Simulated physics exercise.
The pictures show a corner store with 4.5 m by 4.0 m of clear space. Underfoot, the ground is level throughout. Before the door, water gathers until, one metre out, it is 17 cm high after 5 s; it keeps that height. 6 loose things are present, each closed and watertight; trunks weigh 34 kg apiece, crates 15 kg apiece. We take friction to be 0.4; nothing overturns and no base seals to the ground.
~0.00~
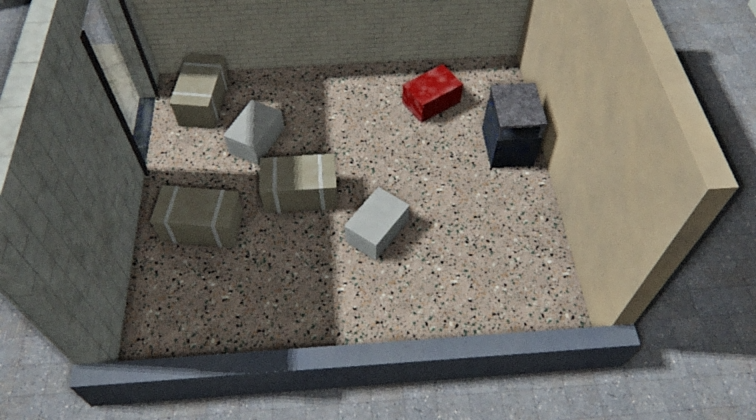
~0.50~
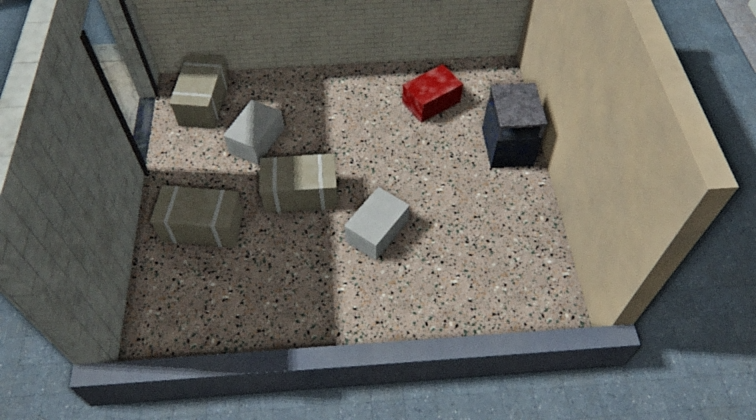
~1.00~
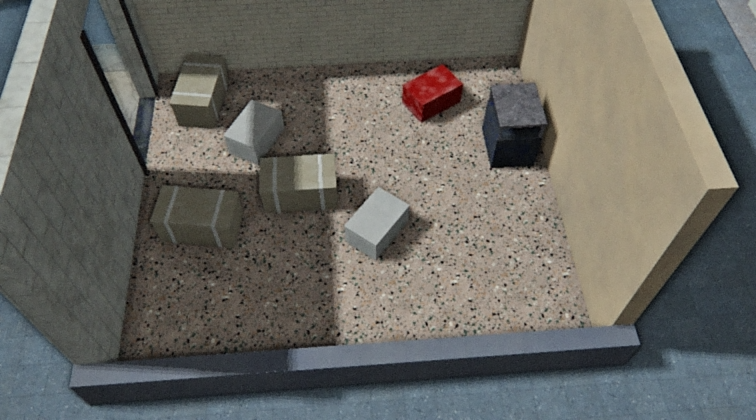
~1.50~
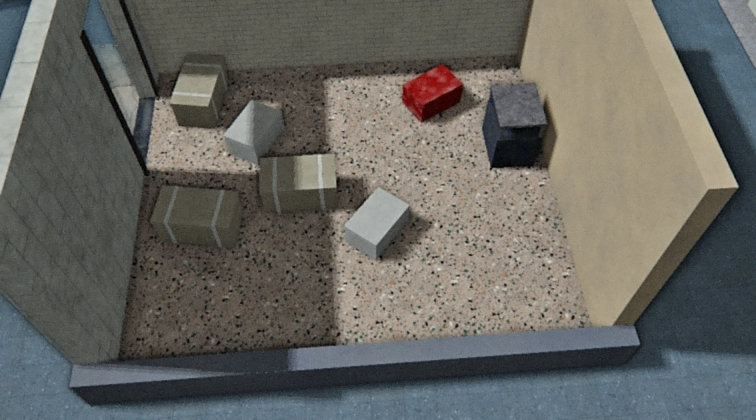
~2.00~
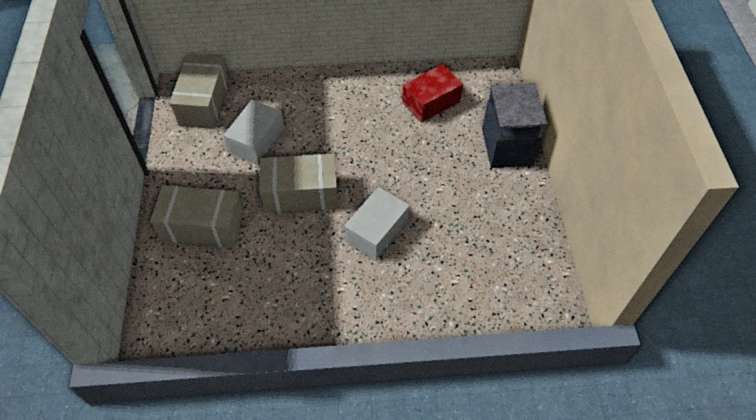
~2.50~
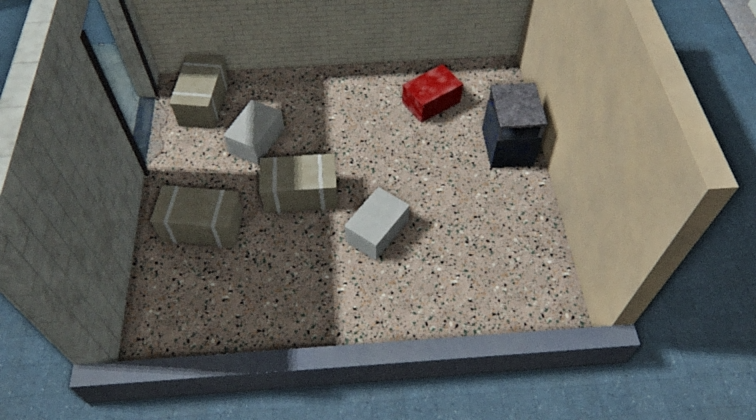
Nothing inside the small walled room moved, with the red crate, pale blocks, strapped boxes and dark bin all staying put, while the gray paving outside the walls turned a wet-looking blue.
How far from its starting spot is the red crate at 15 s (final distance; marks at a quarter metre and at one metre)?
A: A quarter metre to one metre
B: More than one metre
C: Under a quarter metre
(A) A quarter metre to one metre.
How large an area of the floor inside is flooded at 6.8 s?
Close to 8.0 m2, I'd say.
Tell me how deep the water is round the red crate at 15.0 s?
Near 10 cm deep.
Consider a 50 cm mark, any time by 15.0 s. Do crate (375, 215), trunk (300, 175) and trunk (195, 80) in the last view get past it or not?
Order as asked: Within, within, above.
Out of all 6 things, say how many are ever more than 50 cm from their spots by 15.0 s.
I count 3 of them.
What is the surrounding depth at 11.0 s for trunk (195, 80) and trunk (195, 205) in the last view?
Around 7 cm and 3 cm.
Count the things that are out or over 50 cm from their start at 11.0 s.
By my reckoning, 3.
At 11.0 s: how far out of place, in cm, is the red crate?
It is about 60 cm out of place by then.
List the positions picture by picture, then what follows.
The red crate at (433, 84), on the bottom; water covers 0.0 m2; 0 of 6 have shifted, in the first frame.
The red crate at (433, 84), on the bottom; water covers 0.0 m2; 0 of 6 have shifted, in the second frame.
The red crate at (433, 84) rests on the ground; water covers 0.0 m2; 0 of 6 have shifted, in the third frame.
The red crate at (433, 84) rests on the ground; 0.0 m2 under water; 0 of 6 have shifted, in the fourth frame.
The red crate at (433, 84) rests on the ground; 0.0 m2 under water; 0 of 6 have shifted, in the fifth frame.
The red crate at (433, 84) rests on the ground; water covers 0.1 m2; 0 of 6 have shifted, in the sixth frame.
After 3.5 s the red crate is near (433, 84), 0.0 m from its start, aground; 0 afloat.
After 6.8 s the red crate is near (433, 84), 0.0 m from its start, aground; 0 afloat.
After 11.0 s the red crate is near (476, 65), 0.6 m from its start, aground; 0 afloat.
After 15.0 s the red crate is near (455, 49), 0.6 m from its start, afloat; 2 afloat.
